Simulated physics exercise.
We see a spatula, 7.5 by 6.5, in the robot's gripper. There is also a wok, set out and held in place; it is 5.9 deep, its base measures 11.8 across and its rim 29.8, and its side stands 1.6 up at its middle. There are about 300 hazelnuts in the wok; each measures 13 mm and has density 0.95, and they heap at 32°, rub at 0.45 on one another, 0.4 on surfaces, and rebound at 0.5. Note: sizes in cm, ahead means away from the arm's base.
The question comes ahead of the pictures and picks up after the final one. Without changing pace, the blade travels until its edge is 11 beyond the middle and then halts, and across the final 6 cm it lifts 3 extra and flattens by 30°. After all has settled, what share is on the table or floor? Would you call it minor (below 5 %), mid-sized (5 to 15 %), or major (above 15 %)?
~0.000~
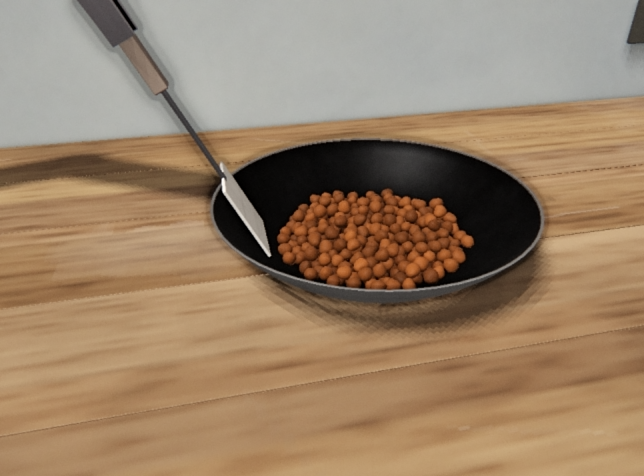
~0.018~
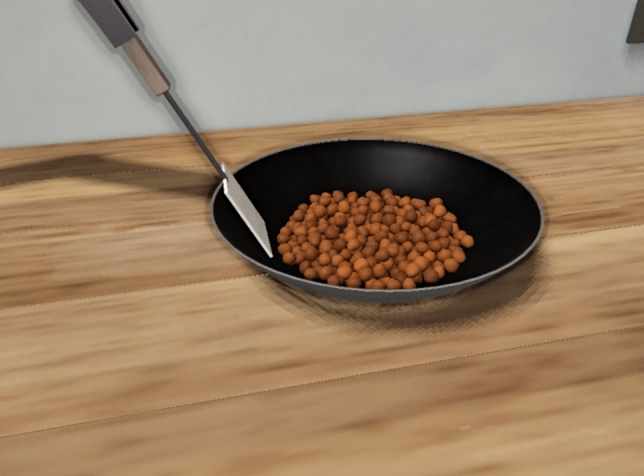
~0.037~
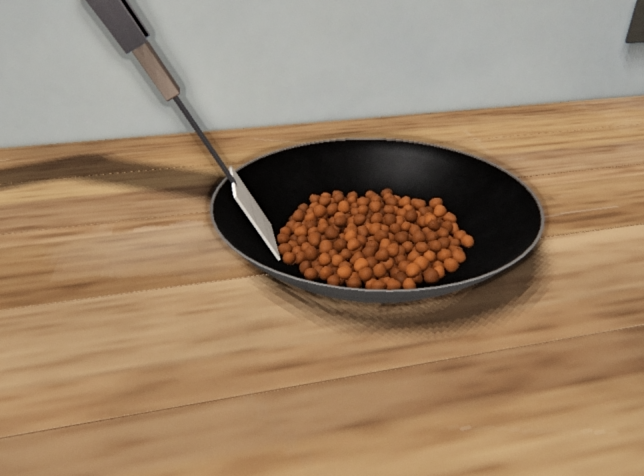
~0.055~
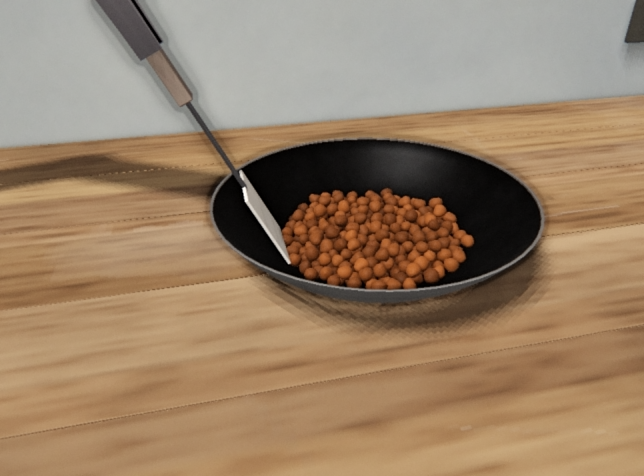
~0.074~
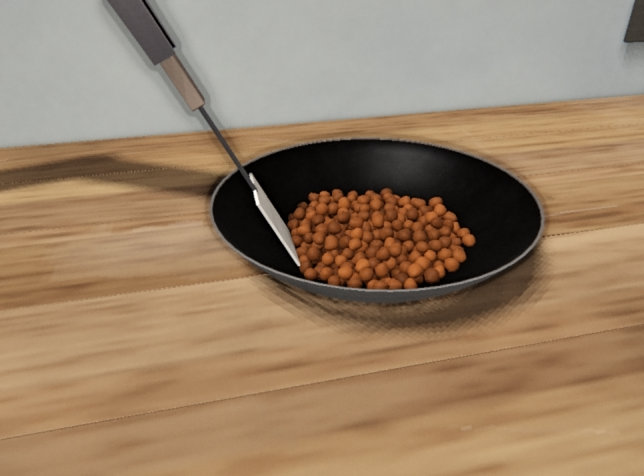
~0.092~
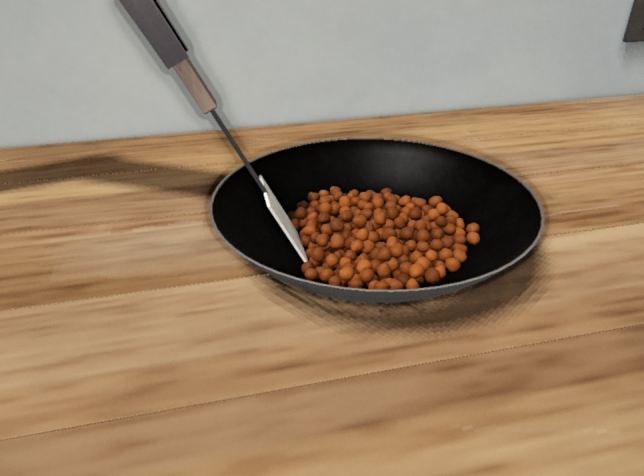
I would call it mid-sized.
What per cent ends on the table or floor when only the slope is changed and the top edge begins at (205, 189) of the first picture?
I'd estimate around 5 per cent.
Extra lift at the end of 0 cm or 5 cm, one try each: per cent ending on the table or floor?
Result, in order: Approx. 5 % and 10 %.
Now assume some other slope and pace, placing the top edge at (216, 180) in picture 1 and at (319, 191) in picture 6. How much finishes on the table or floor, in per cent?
Close to 25 in a hundred.
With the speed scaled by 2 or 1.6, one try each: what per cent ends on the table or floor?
Roughly 25 per cent on the first try and 20 per cent on the second.
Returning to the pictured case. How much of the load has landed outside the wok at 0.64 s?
It works out to about 6 in a hundred.
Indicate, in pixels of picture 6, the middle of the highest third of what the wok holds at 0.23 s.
Around (412, 212).
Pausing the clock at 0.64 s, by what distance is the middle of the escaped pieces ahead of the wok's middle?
It comes to near 20 cm ahead of the middle.
After 0.23 s, sloping 64°, highest piece 4 above the table; 298 in the wok.
After 0.37 s, sloping 56°, highest piece 6 above the table; 298 in the wok.
After 0.64 s, sloping 34°, highest piece 6 above the table; 273 in the wok, 20 on the table or floor, 5 on the blade or in flight.
After 1.69 s, sloping 34°, highest piece 5 above the table; 273 in the wok, 25 on the table or floor.
At rest, 273 in the wok, 25 on the table or floor. That is 8 % on the table or floor.
